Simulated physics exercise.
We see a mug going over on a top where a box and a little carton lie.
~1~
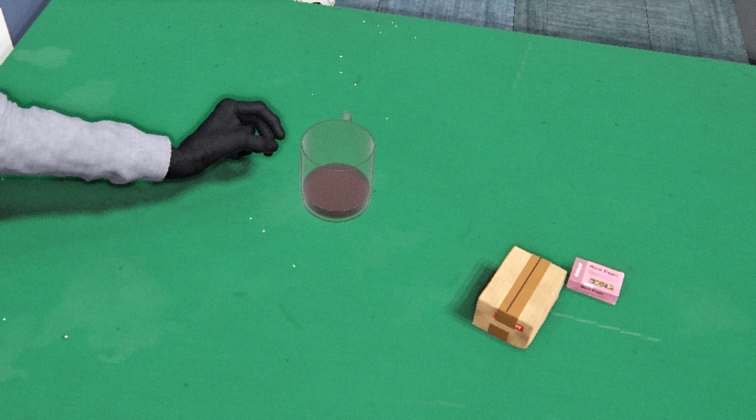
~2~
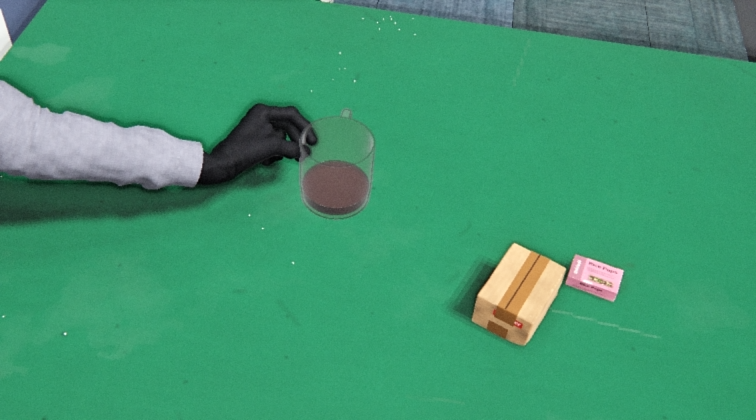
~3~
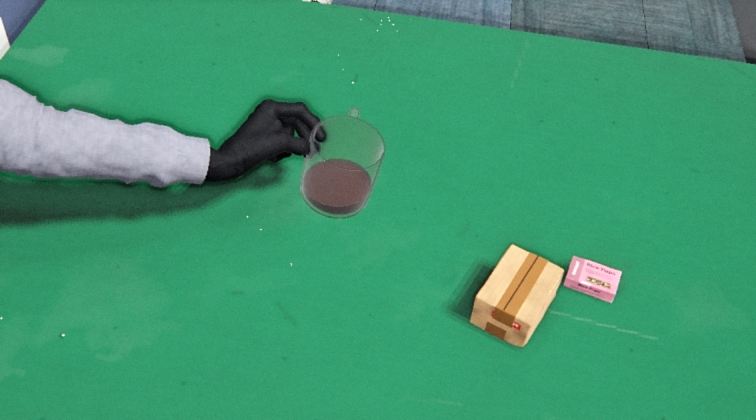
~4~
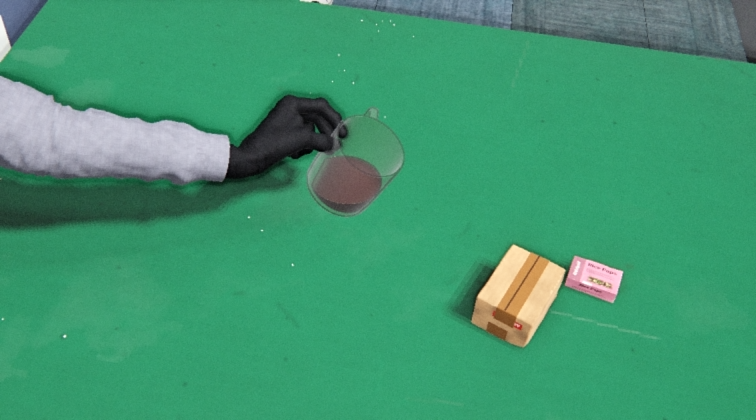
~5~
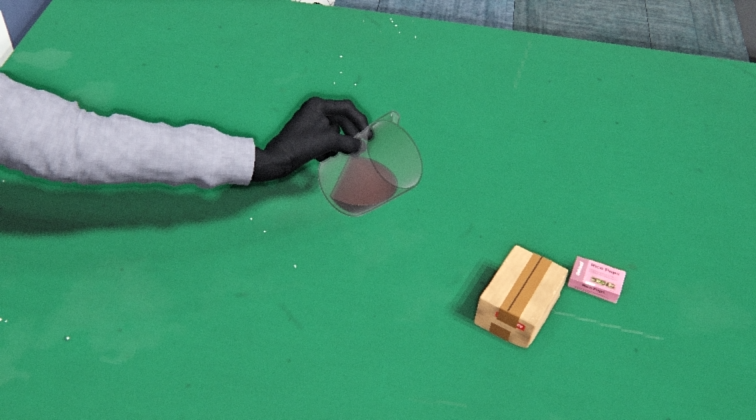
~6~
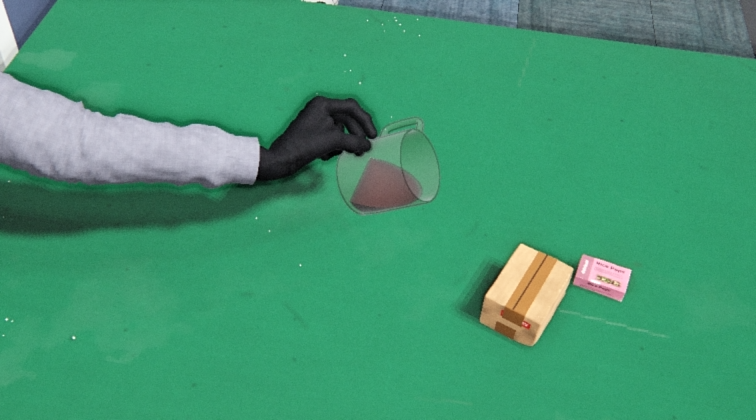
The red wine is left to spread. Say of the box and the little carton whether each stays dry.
As for the box, it ends up in the puddle; the little carton ends up in the puddle.
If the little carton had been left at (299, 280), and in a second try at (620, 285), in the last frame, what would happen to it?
One: It stays dry. Two: It is reached.
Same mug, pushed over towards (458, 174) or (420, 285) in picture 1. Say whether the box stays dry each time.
At the first place it escapes, at the second it is reached.
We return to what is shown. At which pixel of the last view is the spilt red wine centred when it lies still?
Near (602, 258).
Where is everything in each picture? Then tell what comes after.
In the first frame, it stands upright; mug (337, 170) nearly empty; box (524, 284); little carton (597, 276).
In the second frame, the hand pushes it; mug nearly empty, surface at (336, 184).
In the third frame, the hand pushes it; mug (341, 166) nearly empty; little carton (594, 274).
In the fourth frame, the hand pushes it; mug (355, 166) tipped 25°; box (523, 282).
In the fifth frame, the hand pushes it; mug (371, 169) tipped 40°.
In the sixth frame, it is falling; mug (391, 173) tipped 55°; box (531, 281); little carton (604, 273).
Soon after, the puddle covers about as much as a plate; the box is wet; the little carton is wet.
Later, the puddle covers about as much as a tray; the box is wet; the little carton is wet.
In the end, the puddle covers about as much as a tray; the box is wet; the little carton is wet.
